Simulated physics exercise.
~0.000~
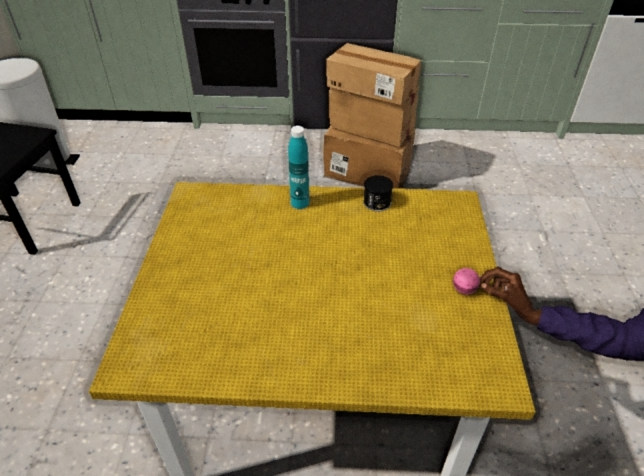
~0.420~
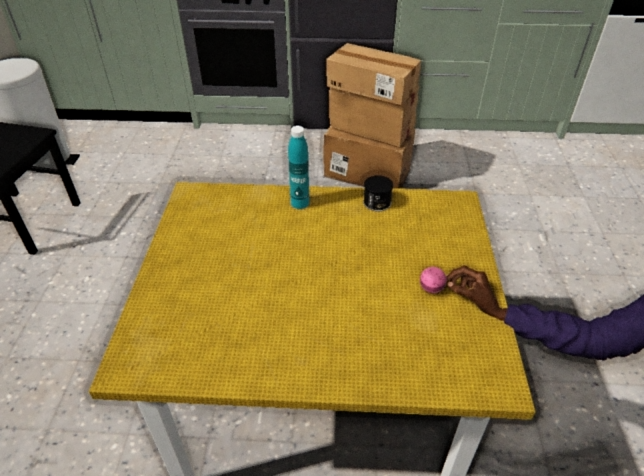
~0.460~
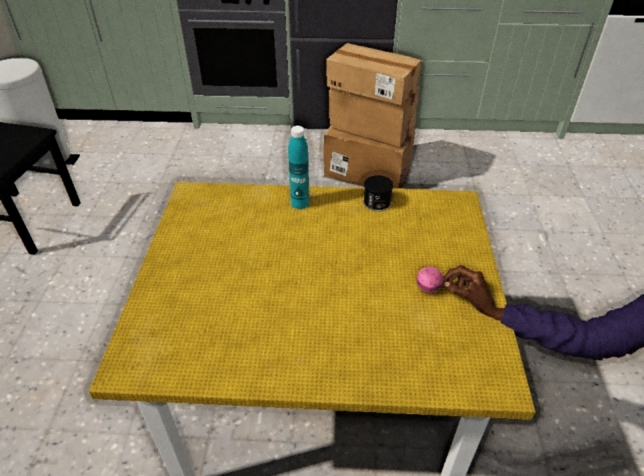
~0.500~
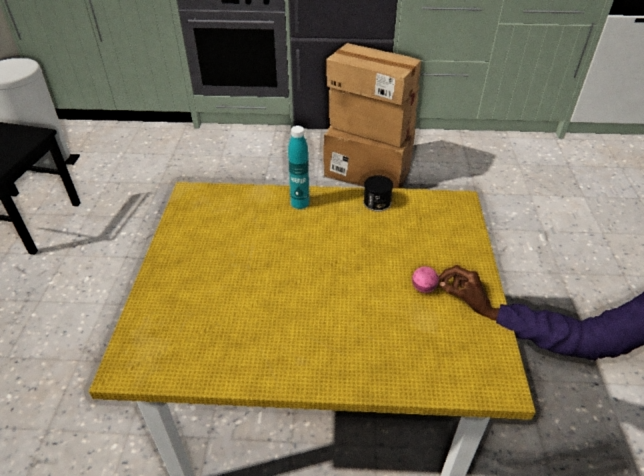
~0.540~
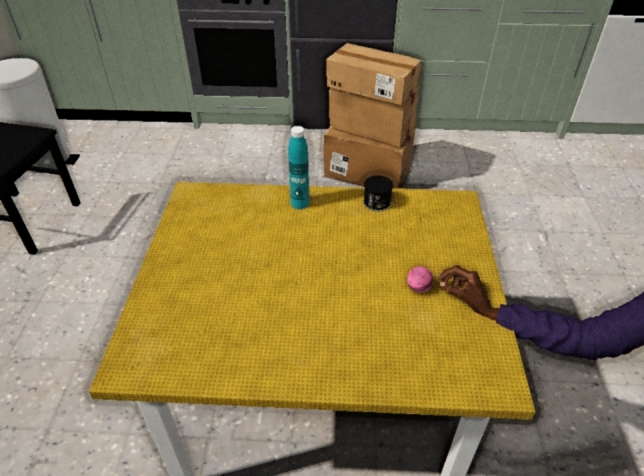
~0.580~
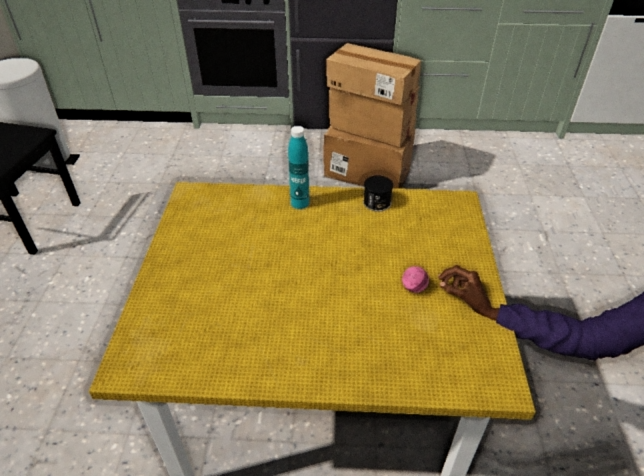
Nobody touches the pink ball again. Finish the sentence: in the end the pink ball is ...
Still on the table.
After 0.78 s, pink ball shifted about its own width near (396, 279).
After 0.98 s, pink ball shifted about its own width near (385, 278).
In the end (1.9 s), moved from the start, pink ball. At the end, from the last picture's camera, pink ball near (381, 278).
